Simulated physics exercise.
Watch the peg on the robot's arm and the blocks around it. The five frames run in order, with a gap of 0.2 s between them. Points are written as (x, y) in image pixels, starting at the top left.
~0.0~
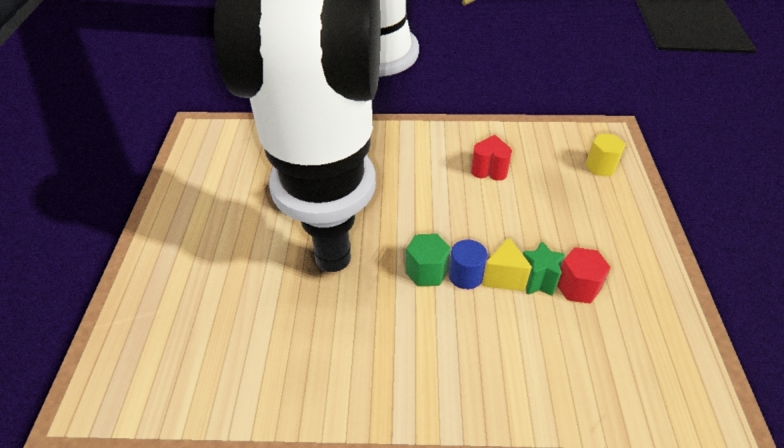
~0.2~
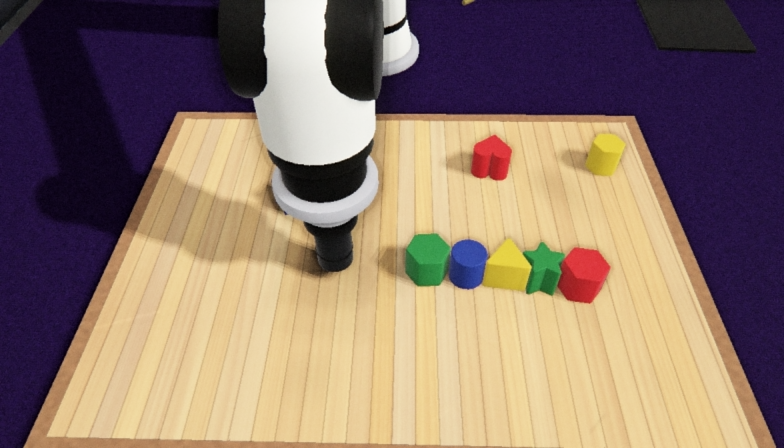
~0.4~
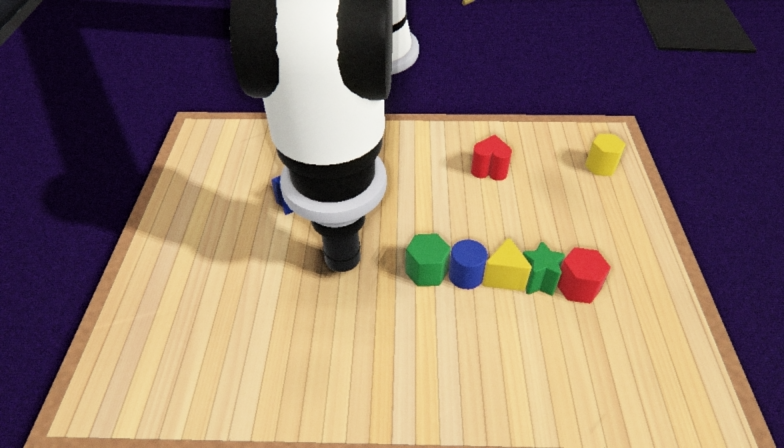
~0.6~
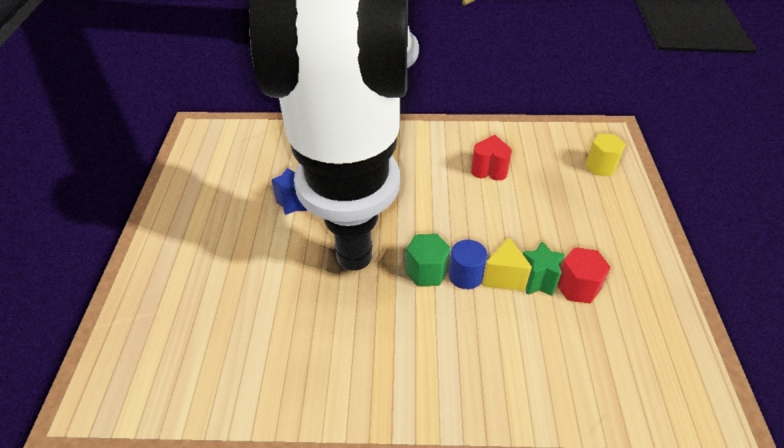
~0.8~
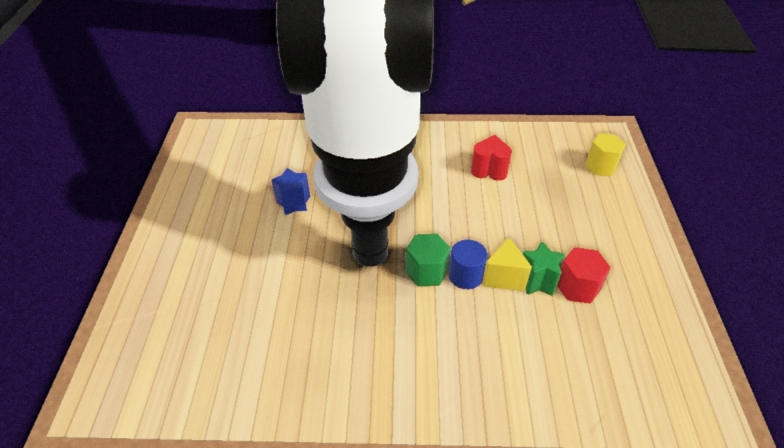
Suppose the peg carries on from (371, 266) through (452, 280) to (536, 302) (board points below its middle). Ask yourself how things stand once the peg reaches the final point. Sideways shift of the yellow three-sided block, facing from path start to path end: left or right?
It goes right.
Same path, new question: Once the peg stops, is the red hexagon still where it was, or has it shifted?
Displaced, by a centimetre or more.
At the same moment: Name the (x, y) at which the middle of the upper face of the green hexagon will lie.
At (469, 229).
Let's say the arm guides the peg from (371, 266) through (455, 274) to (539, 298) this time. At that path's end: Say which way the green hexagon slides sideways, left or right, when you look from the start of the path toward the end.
The green hexagon is shifted sideways to the left, facing along the path from start to end.
What follows on the original path. One third of the way, peg at (426, 263); green hexagon at (459, 237), turned 60° anticlockwise; blue circle at (497, 246); yellow three-sided block at (522, 266); green star-shaped block at (553, 258), turned 15° anticlockwise; red hexagon at (590, 263).
Two thirds of the way, peg at (482, 275); green hexagon at (469, 229), turned 90° anticlockwise; blue circle at (508, 240); yellow three-sided block at (524, 269); green star-shaped block at (553, 258), turned 15° anticlockwise; red hexagon at (591, 263).
At the end, peg at (540, 290); green hexagon at (469, 229), turned 90° anticlockwise; blue circle at (508, 240); yellow three-sided block at (577, 292), turned 15° anticlockwise; green star-shaped block at (569, 258), turned 65° anticlockwise; red hexagon at (611, 254), turned 20° clockwise.
